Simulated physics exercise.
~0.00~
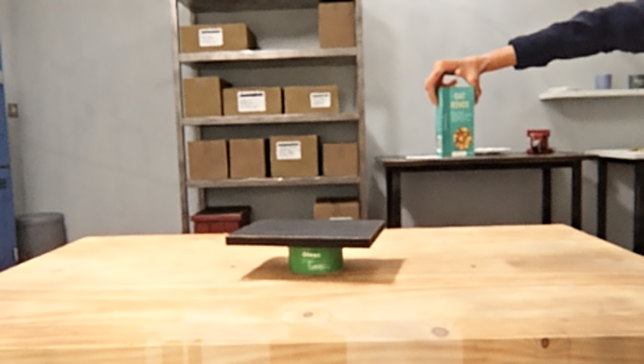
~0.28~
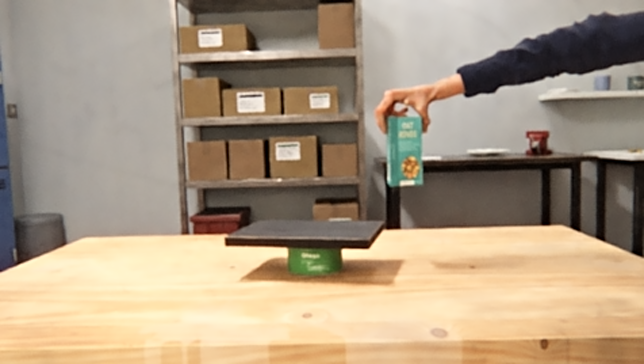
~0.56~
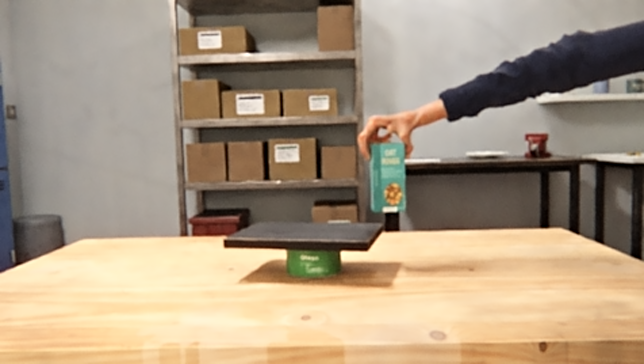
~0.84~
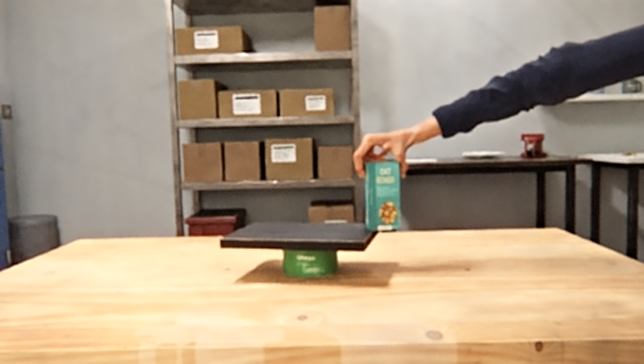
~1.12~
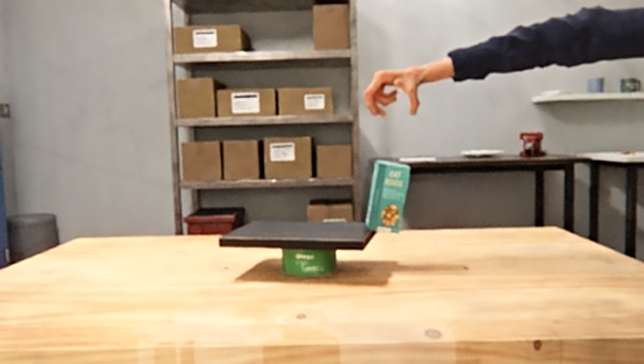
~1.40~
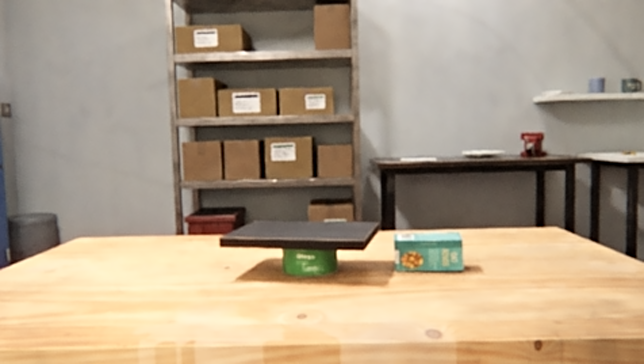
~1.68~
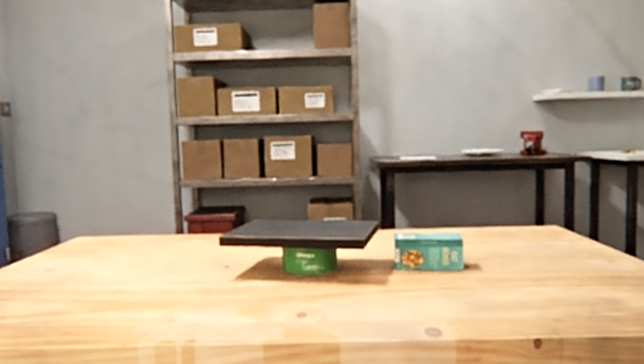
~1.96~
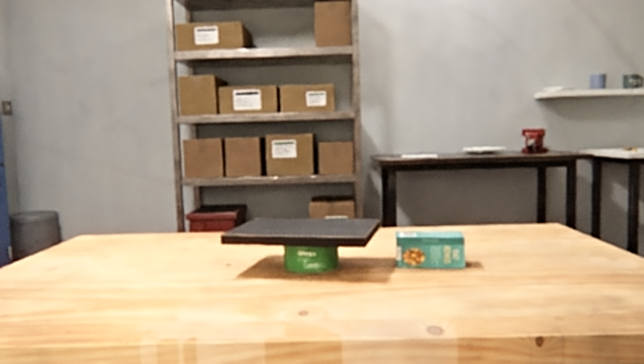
A turquoise carton is released at the black board's edge, tips off and lands sideways.
